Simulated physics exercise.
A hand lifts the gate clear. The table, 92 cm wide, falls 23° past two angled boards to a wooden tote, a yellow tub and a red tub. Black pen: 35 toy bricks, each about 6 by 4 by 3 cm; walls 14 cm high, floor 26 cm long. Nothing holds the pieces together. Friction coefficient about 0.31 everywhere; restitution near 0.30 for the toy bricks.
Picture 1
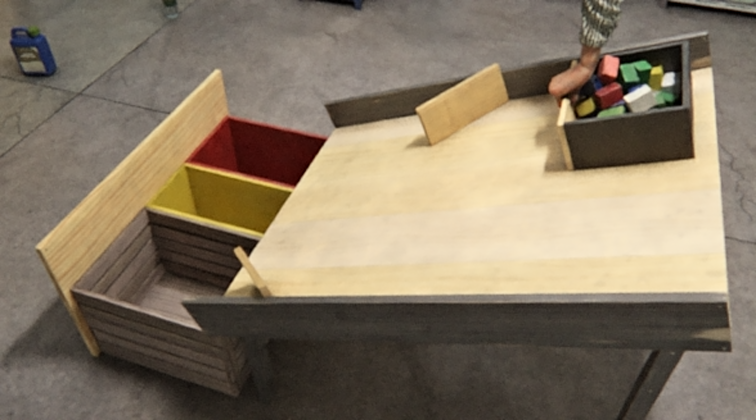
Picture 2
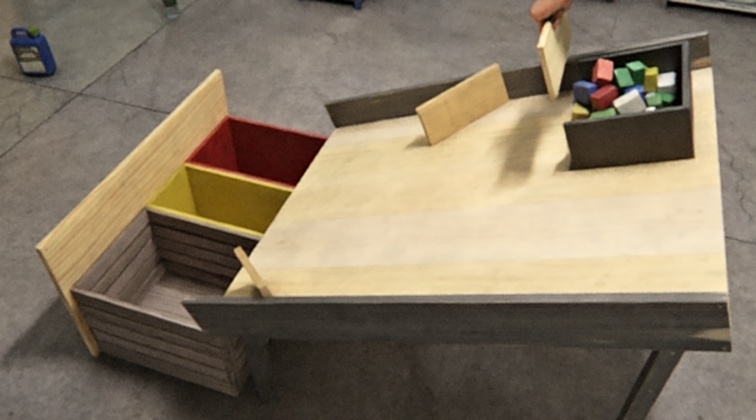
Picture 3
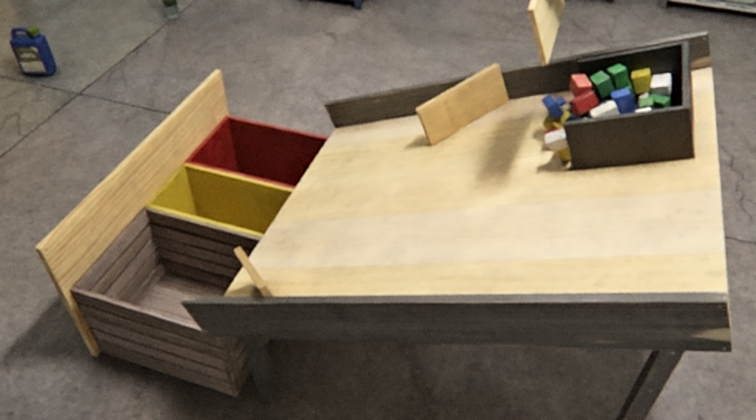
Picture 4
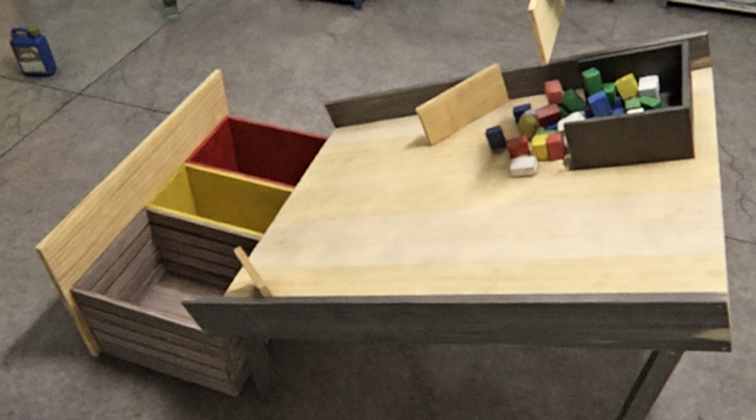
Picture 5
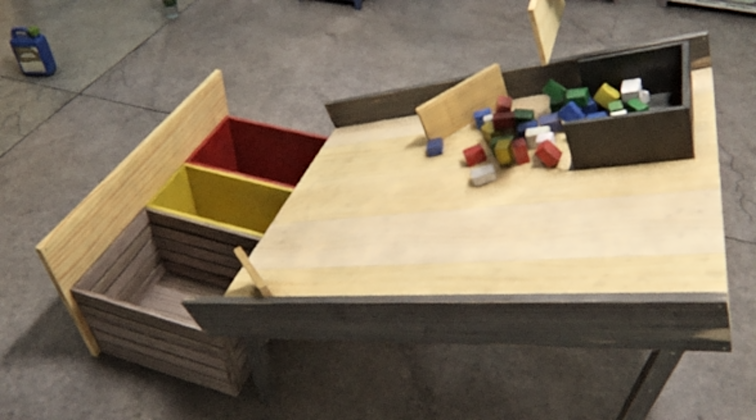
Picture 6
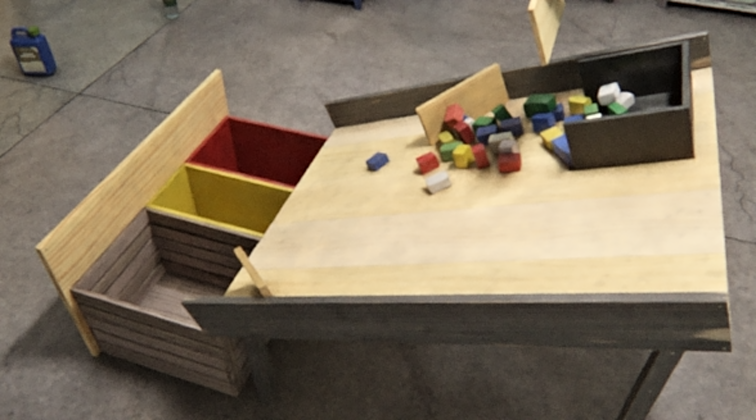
A hand lifting a wooden gate from a black pen, and colourful toy bricks sliding out leftward across a sloping table.
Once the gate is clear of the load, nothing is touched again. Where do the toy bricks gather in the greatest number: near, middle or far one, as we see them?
The largest share ends in the middle one: The yellow tub.
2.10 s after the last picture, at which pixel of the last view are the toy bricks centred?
Around (225, 235).
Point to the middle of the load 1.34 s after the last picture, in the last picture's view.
Around (229, 228).
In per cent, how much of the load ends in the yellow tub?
About 65 per cent.
Then, 0.34 s after the last picture, 1 in the yellow tub and 34 on the slope.
Then, 0.76 s after the last picture, 9 in the yellow tub, 2 in the red tub, 21 on the slope and 3 in the air.
Then, 1.34 s after the last picture, 20 in the yellow tub, 4 in the red tub, 10 on the slope and 1 in the air.
When it is over (2.10 s after the last picture), 23 in the yellow tub, 8 in the red tub and 4 on the slope.
